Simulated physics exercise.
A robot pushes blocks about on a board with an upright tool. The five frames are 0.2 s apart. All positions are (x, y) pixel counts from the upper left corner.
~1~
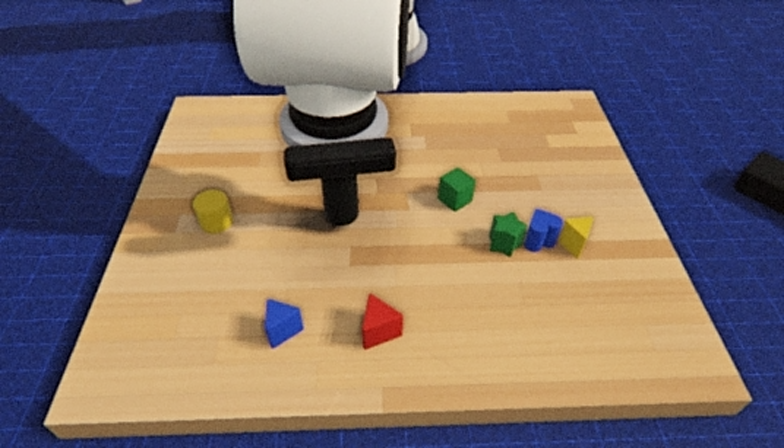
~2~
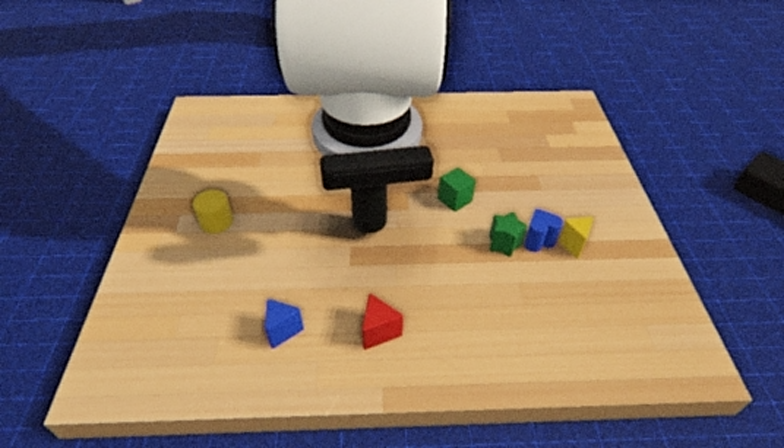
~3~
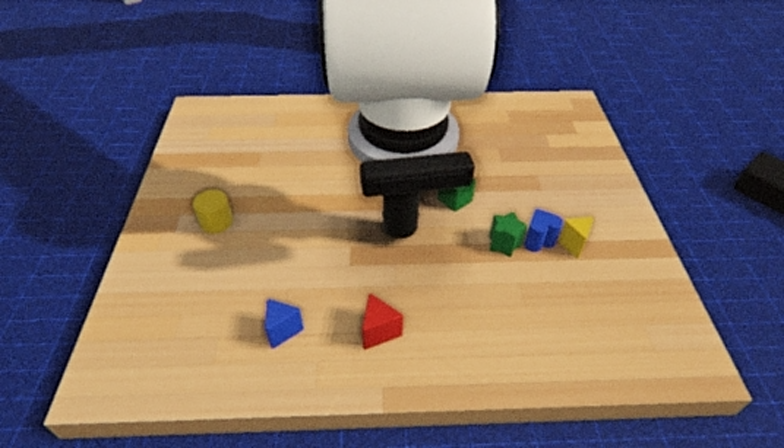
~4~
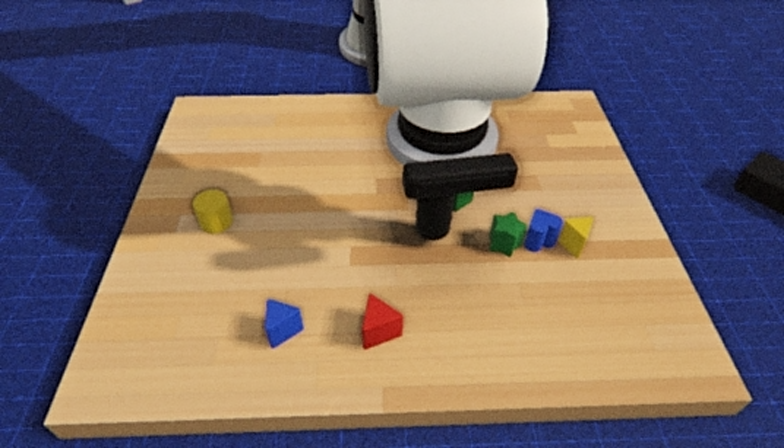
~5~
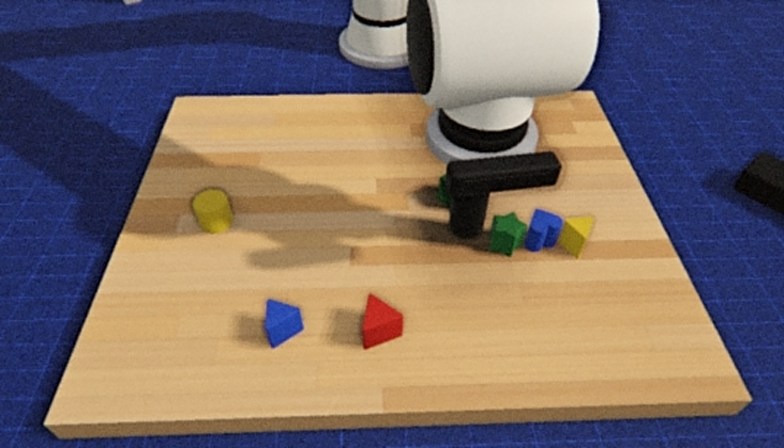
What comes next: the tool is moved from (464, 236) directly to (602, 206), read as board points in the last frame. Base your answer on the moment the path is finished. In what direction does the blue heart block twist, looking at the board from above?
Bird's-eye view: Counterclockwise.
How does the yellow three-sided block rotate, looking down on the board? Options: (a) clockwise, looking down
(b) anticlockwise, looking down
The correct letter is a.
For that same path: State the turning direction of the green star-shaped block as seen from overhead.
From above, the green star-shaped block will be seen to turn clockwise.
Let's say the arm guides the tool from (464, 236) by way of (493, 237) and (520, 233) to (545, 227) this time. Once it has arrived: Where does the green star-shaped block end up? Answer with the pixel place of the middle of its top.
(545, 233)
On the path given first. One third of the way, tool at (514, 216); green star-shaped block at (528, 226), turned 70° clockwise; blue heart block at (558, 224), turned 35° anticlockwise; yellow three-sided block at (586, 223), turned 20° clockwise.
Two thirds of the way, tool at (561, 206); green star-shaped block at (528, 226), turned 75° clockwise; blue heart block at (558, 224), turned 35° anticlockwise; yellow three-sided block at (586, 223), turned 20° clockwise.
At the end, tool at (606, 197); green square block in place; green star-shaped block at (528, 226), turned 75° clockwise; blue heart block at (558, 224), turned 35° anticlockwise; yellow three-sided block at (586, 223), turned 20° clockwise.
